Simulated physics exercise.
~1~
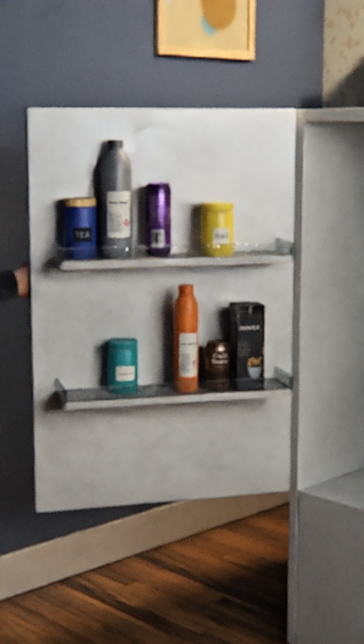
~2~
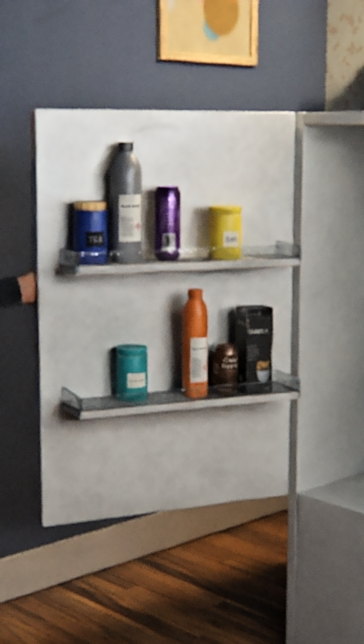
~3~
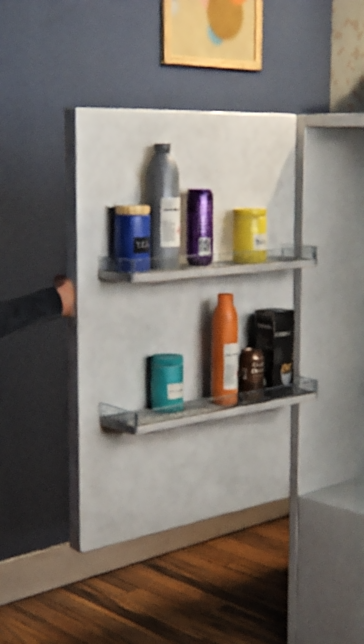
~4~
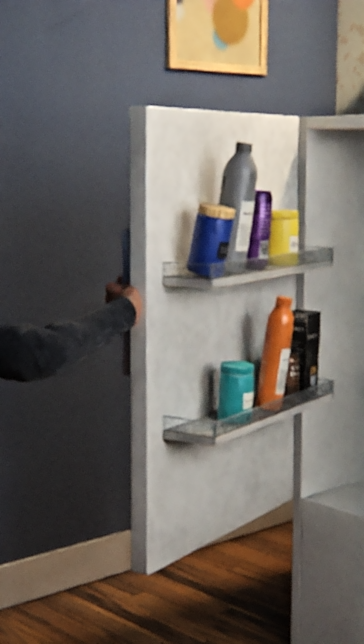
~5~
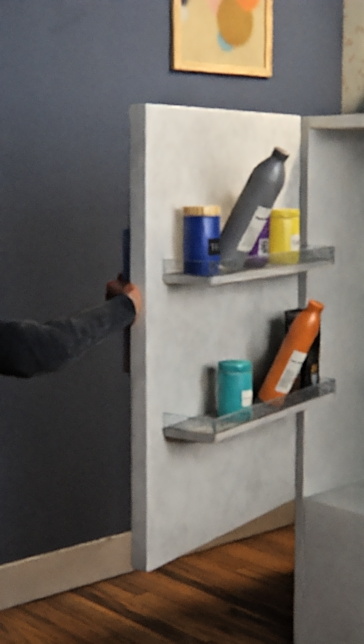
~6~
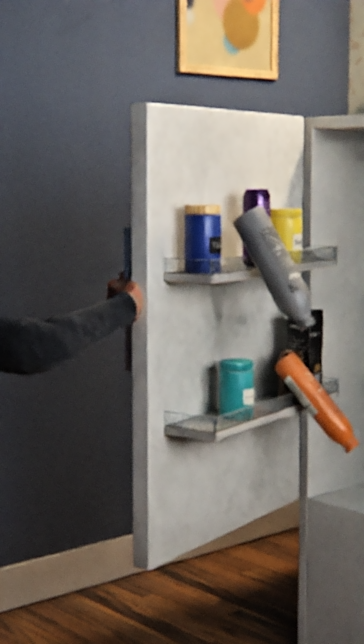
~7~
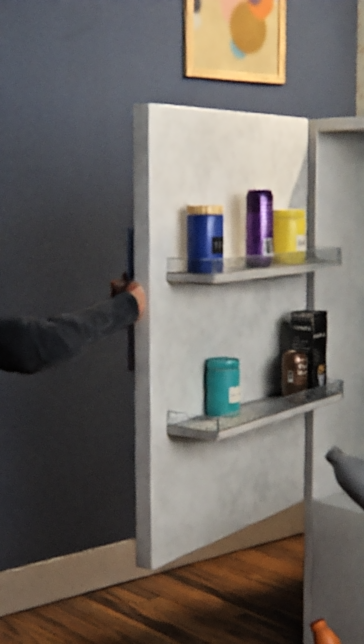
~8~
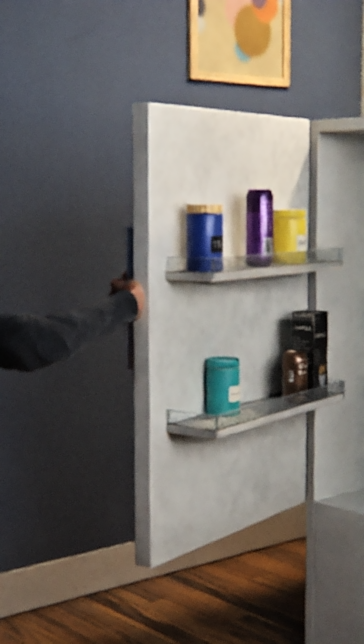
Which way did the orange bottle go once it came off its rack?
The orange bottle went down, dropping below the lower rack until it was out of sight.
